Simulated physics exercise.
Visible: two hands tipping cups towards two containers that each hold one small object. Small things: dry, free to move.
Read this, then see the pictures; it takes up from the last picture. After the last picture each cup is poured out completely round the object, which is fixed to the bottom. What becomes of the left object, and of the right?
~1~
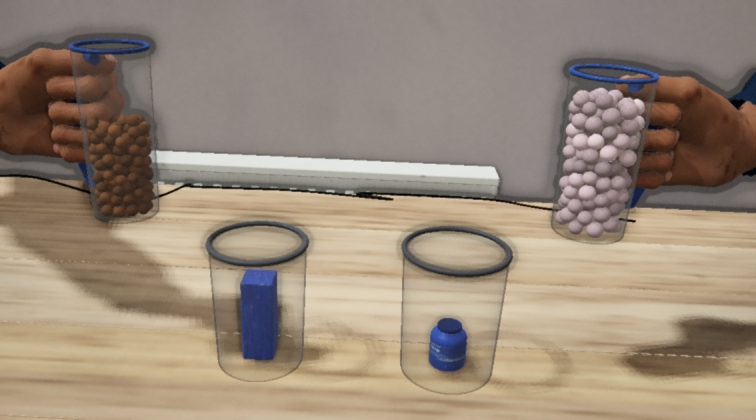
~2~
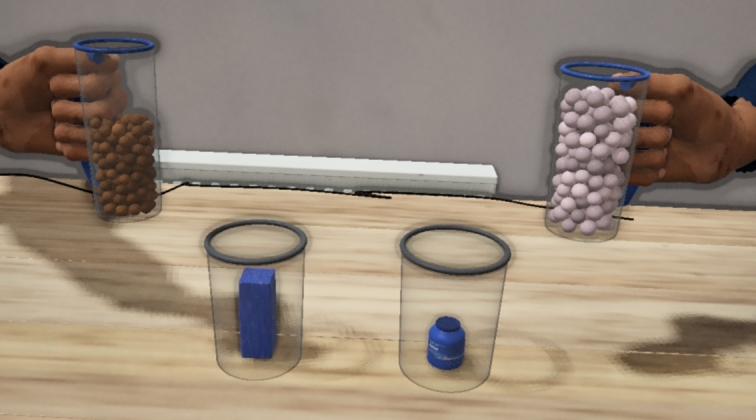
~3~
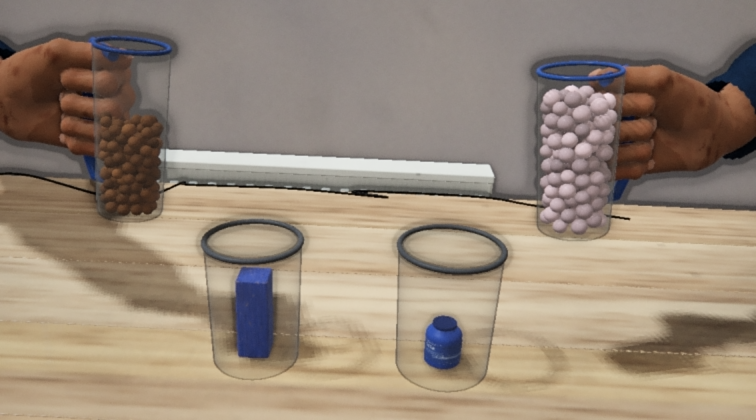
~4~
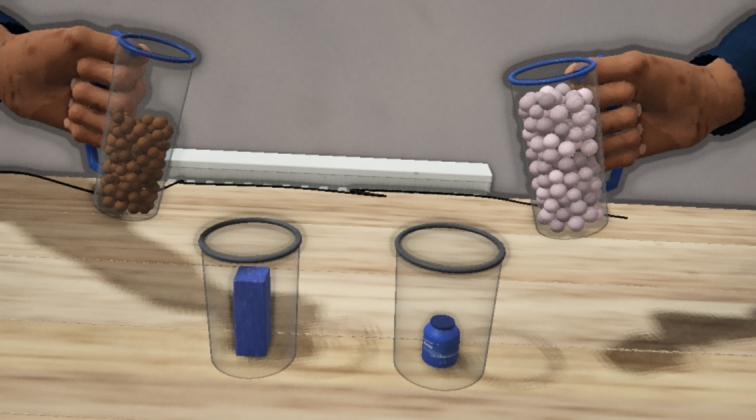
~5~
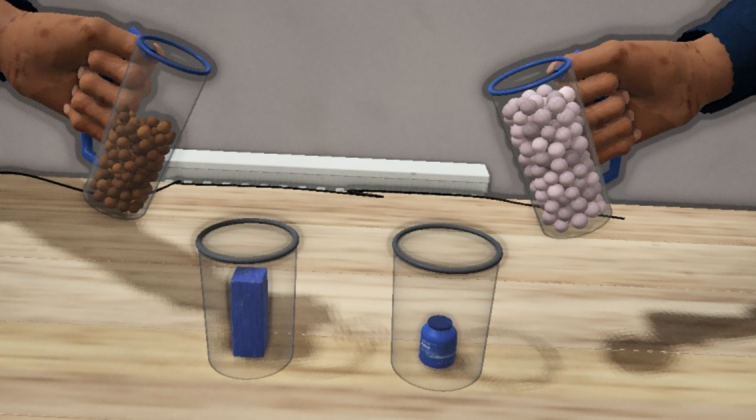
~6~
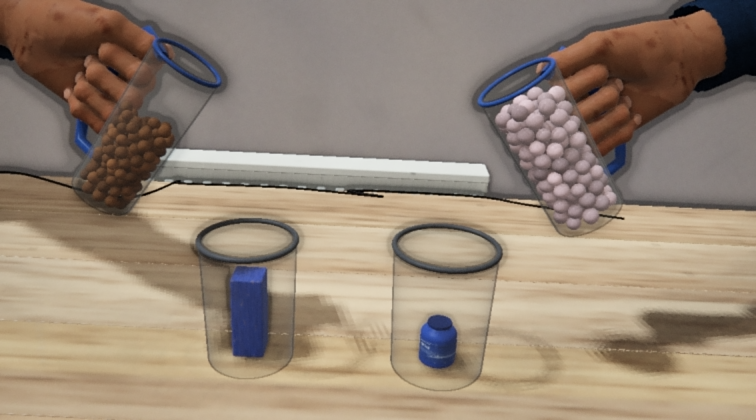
Result: Left: Remains on show; right: Concealed.
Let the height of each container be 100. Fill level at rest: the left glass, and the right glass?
Left side: 50 %; right side: 60 %.
Then, 0.40 s on from there, left glass empty, all of its cupful still in the cup; right glass empty, all of its cupful still in the cup.
Then, 0.82 s on from there, left glass nearly empty, nearly all of its cupful still in the cup; right glass nearly empty, the bulk of its cupful still in the cup.
Then, 1.32 s on from there, left glass a quarter full, none of its cupful still in the cup, one piece on the table; right glass half full, none of its cupful still in the cup.
In the end, left glass half full (surface near (250, 299)), one piece on the table; right glass two thirds full (surface near (443, 294)), nothing beside it; the left thing is still showing; the right thing is covered.
